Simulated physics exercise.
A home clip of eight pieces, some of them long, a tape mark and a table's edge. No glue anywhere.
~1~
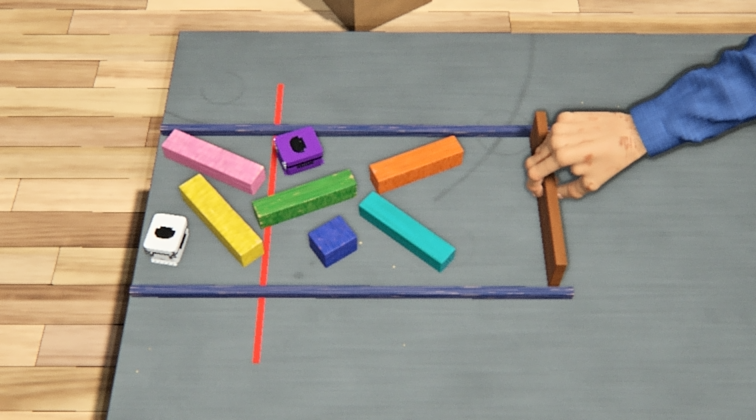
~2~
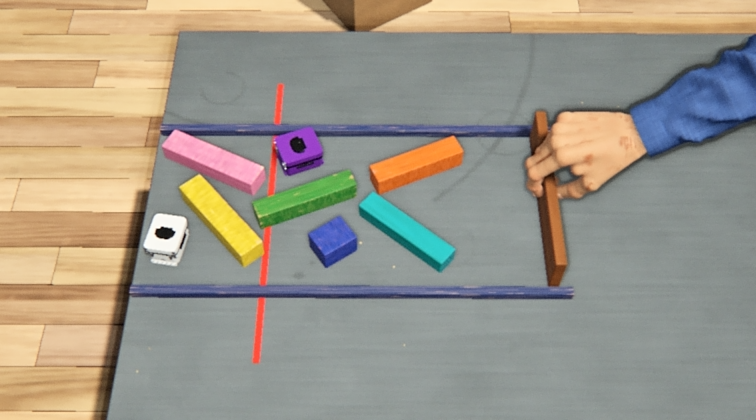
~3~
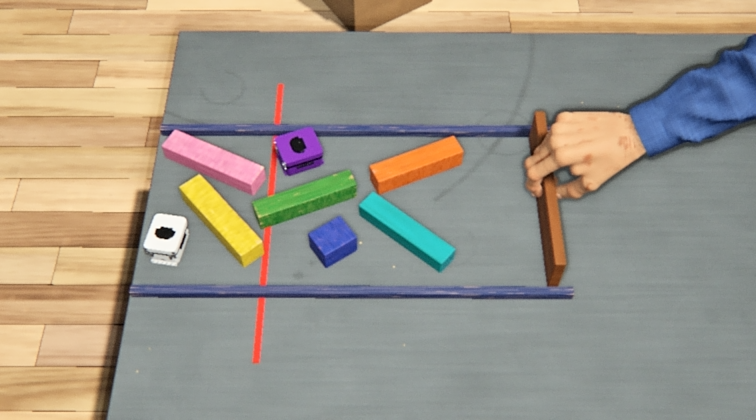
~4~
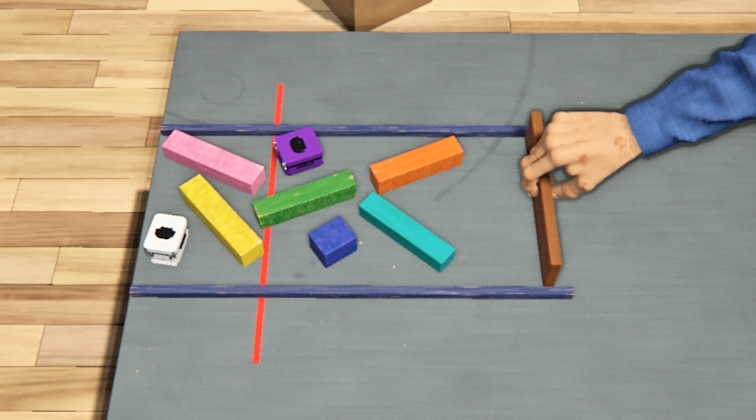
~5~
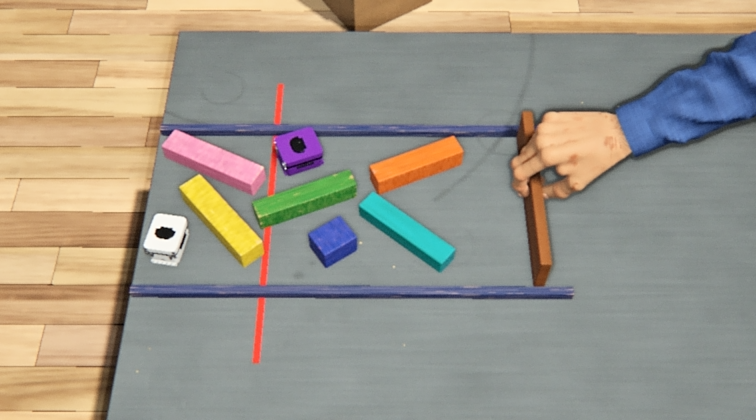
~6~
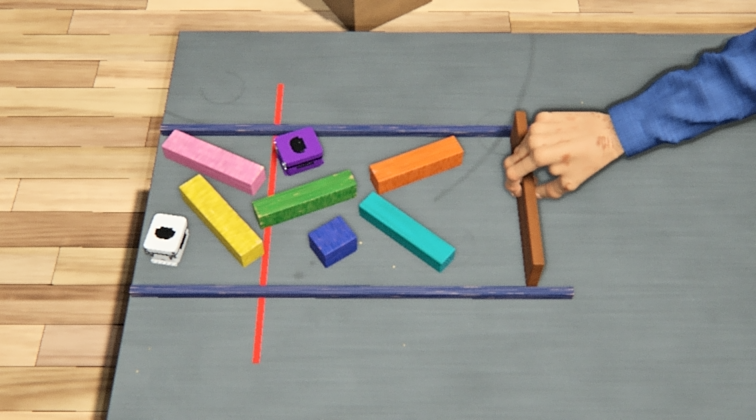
A grey tabletop on a pale wooden floor is seen from above at a slant by a still camera. Between two dark blue rails lie pink, yellow, green, orange and teal bars, a blue block, a purple case and, at the left edge, a white case, with a red tape line crossing beneath. A blue-sleeved hand holds a brown board still at right, then slides it slightly left, touching none of the pieces.
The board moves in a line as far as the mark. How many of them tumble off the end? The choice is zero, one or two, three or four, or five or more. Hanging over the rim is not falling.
The number that fall off is one or two.
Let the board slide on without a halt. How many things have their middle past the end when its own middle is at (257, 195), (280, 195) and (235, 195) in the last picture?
Past the end: 1, 1 and 3.
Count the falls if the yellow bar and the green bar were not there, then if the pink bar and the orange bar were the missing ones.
0 in the first case, 0 in the second.
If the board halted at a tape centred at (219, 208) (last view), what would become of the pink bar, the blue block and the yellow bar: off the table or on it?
The pink bar tumbles off, the blue block does not fall, the yellow bar is lost.
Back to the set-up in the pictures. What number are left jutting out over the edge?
That would be 2.
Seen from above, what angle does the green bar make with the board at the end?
Some 25 degrees.
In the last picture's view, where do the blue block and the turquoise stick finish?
About (224, 235), and the other about (257, 222).
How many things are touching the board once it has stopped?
In contact: 2.
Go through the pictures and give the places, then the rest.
In the first frame, white case (168, 240); pink bar (214, 162); yellow bar (221, 220); board (547, 196); tape (270, 208).
In the second frame, pink bar (214, 162); blue block (333, 242).
In the third frame, yellow bar (221, 220); purple case (299, 153).
In the fourth frame, white case (168, 240); board (542, 196).
In the fifth frame, pink bar (214, 162); orange bar (416, 165).
In the sixth frame, white case (168, 240); pink bar (214, 162); yellow bar (221, 220); board (526, 196); tape (270, 208).
Soon after, none off yet; white case at rest near (168, 240); pink bar at rest near (214, 162); yellow bar moving near (212, 224).
In the end, the number that fall off is one or two; gone, white case.
